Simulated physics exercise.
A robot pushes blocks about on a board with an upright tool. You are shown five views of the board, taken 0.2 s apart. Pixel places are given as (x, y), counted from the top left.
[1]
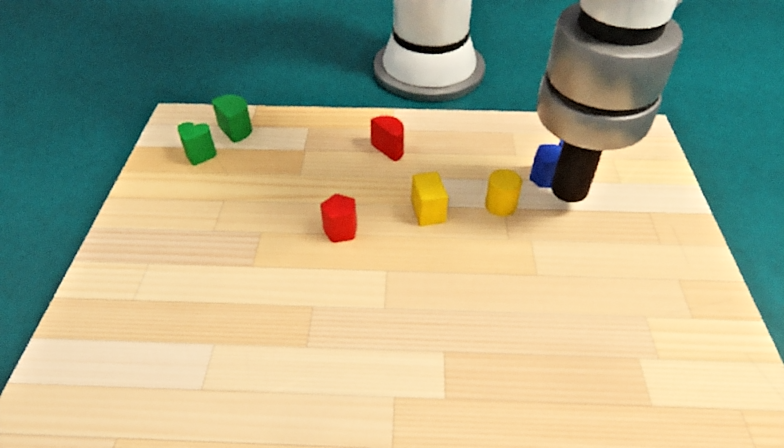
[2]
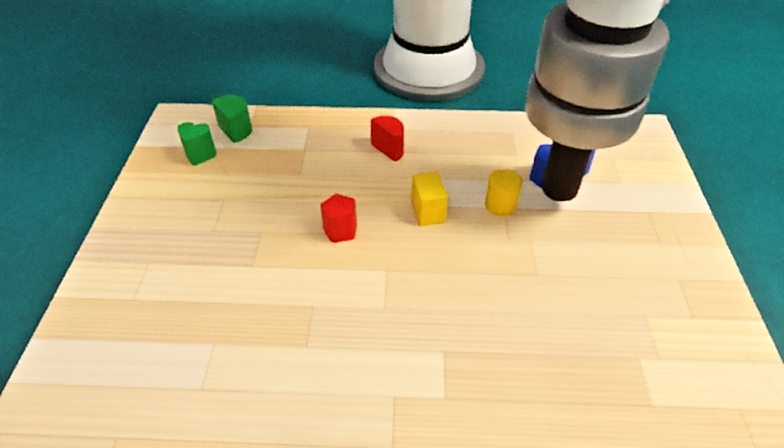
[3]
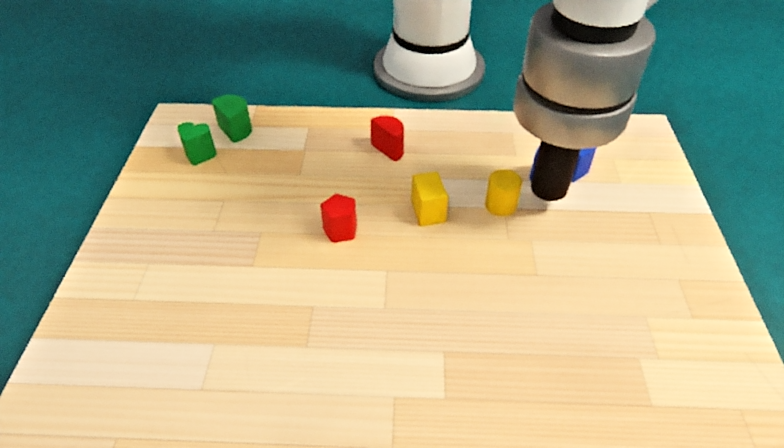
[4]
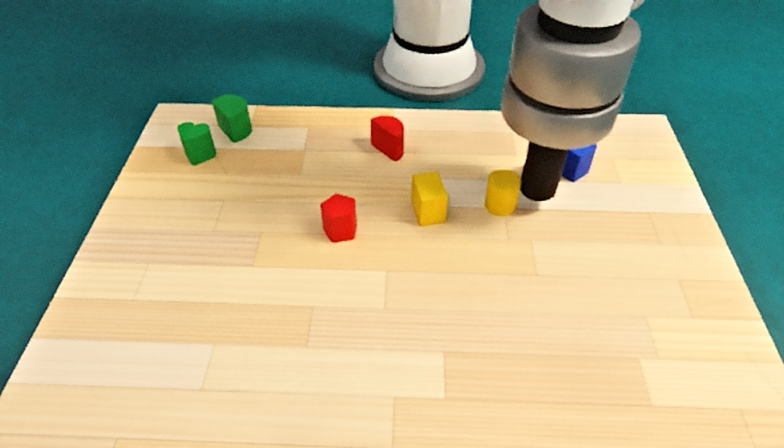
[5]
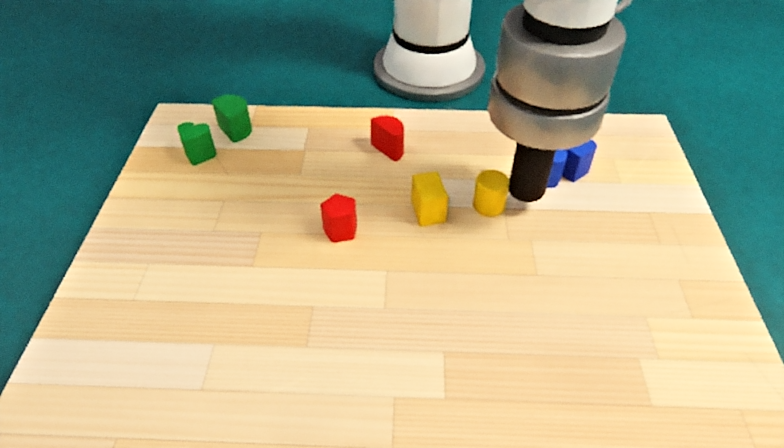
A light wooden board on a teal surface is seen from above at an angle, the camera still. Green blocks sit at the far left, red blocks near the middle, a yellow block and a yellow cylinder right of centre, and blue blocks behind a robot's dark upright tool. The arm slides the tool steadily left, uncovering the blue blocks, then nudges the yellow cylinder slightly left.
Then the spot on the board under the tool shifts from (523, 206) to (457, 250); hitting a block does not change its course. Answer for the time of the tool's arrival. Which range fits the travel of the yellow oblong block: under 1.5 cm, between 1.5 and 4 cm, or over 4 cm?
Result: Under 1.5 cm.
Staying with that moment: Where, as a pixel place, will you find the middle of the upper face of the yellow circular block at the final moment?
So, by the moment the path ends, you'll find the top centre of the yellow circular block at (465, 184).
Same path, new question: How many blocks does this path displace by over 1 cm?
One block moves more than 1 cm.
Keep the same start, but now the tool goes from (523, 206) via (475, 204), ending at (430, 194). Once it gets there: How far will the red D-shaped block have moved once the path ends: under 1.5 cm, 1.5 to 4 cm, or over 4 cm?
It ends under 1.5 cm away.
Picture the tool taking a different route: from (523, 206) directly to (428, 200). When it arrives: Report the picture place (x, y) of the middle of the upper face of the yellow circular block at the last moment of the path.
It is at (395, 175).
The first path, step by step. Halfway along, tool at (493, 213); yellow circular block at (466, 184).
At the end, tool at (459, 236); yellow oblong block unmoved; yellow circular block at (465, 184).
